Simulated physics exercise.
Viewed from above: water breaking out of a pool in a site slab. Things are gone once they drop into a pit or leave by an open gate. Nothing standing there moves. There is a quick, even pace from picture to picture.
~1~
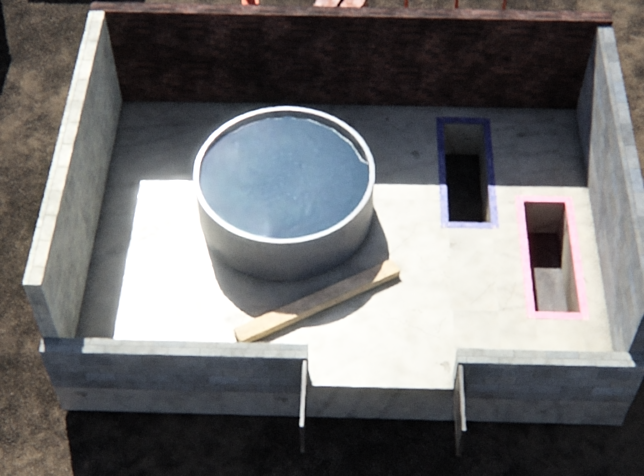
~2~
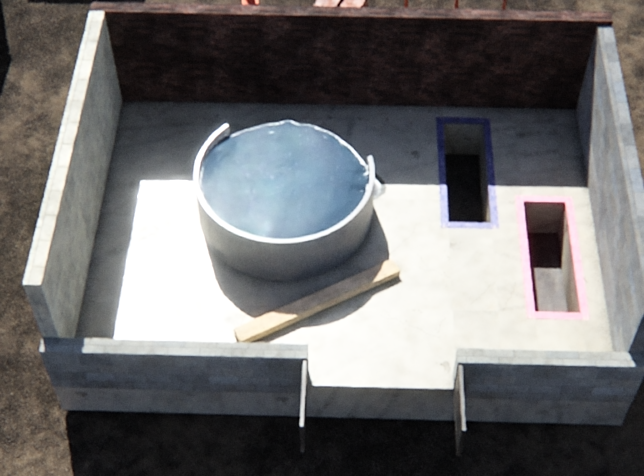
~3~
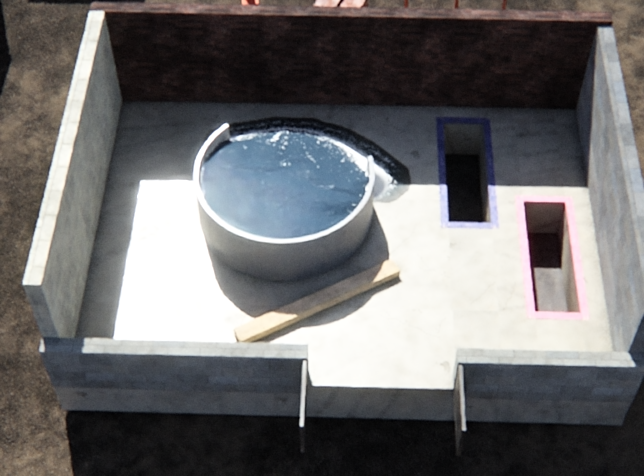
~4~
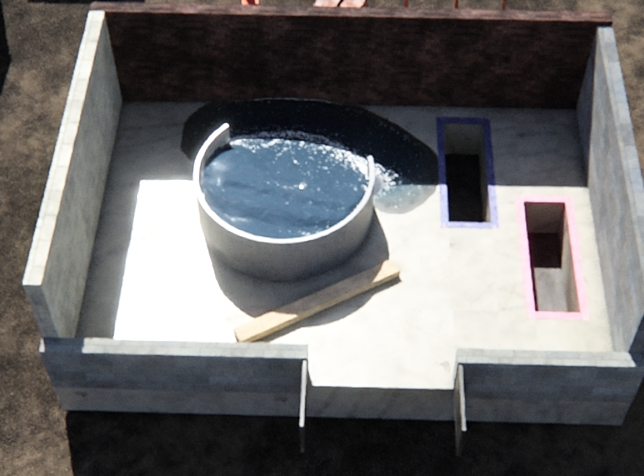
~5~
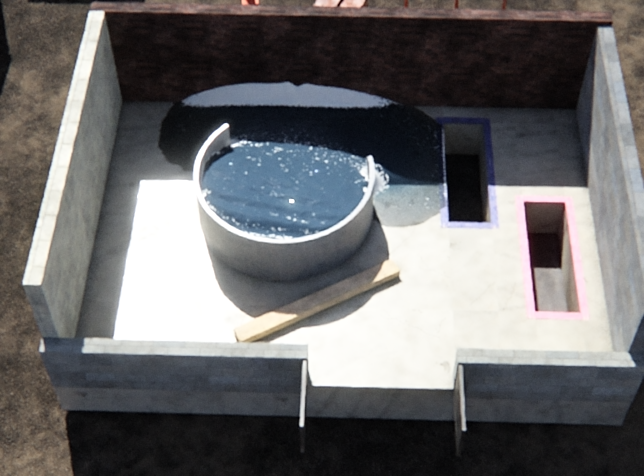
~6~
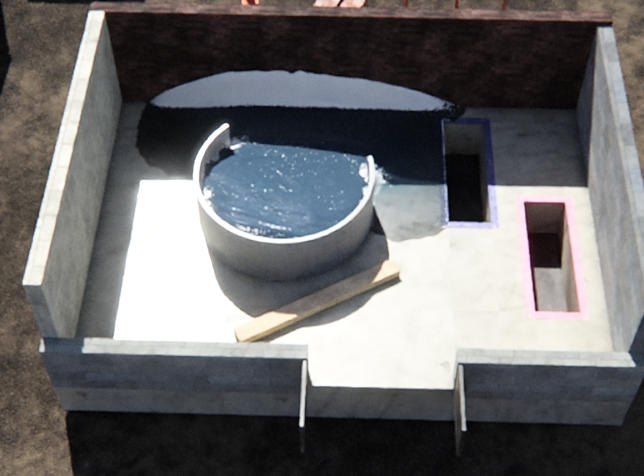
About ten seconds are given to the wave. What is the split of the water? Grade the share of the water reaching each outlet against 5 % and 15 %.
By my reckoning the gate stays under 5 %, the pink pit lands between 5 and 15 %, the blue pit goes over 15 %.
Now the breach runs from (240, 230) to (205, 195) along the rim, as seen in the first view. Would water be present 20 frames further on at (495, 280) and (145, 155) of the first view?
As listed: Clear, wet.
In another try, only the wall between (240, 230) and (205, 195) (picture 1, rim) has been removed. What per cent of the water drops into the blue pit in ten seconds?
Per cent: Blue 10.
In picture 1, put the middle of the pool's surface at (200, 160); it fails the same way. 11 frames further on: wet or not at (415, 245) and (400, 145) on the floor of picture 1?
Reading them in sequence: High and dry, followed by drenched.
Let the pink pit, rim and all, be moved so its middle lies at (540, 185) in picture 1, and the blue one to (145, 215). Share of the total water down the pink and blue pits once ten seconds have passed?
Of the total, the pink pit holds 40 per cent and the blue pit 25 per cent.
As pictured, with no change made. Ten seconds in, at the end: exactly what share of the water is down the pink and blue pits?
Close to 8 in a hundred and 46 in a hundred, in that order.
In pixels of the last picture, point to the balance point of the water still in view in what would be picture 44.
I'd say around (258, 220).
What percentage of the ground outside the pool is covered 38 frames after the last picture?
It comes to 80 per cent.
A moment on, water covers 25 % of the floor; the gate 0 %, the pink pit 0 %, the blue pit 6 %.
Next, water covers 40 % of the floor; the gate 0 %, the pink pit 0 %, the blue pit 15 %.
Then, water covers 60 % of the floor; the gate 0 %, the pink pit 2 %, the blue pit 28 %.
Later, water covers 80 % of the floor; the gate 0 %, the pink pit 4 %, the blue pit 39 %.
In the end, water covers 90 % of the floor; the gate 1 %, the pink pit 8 %, the blue pit 46 %.
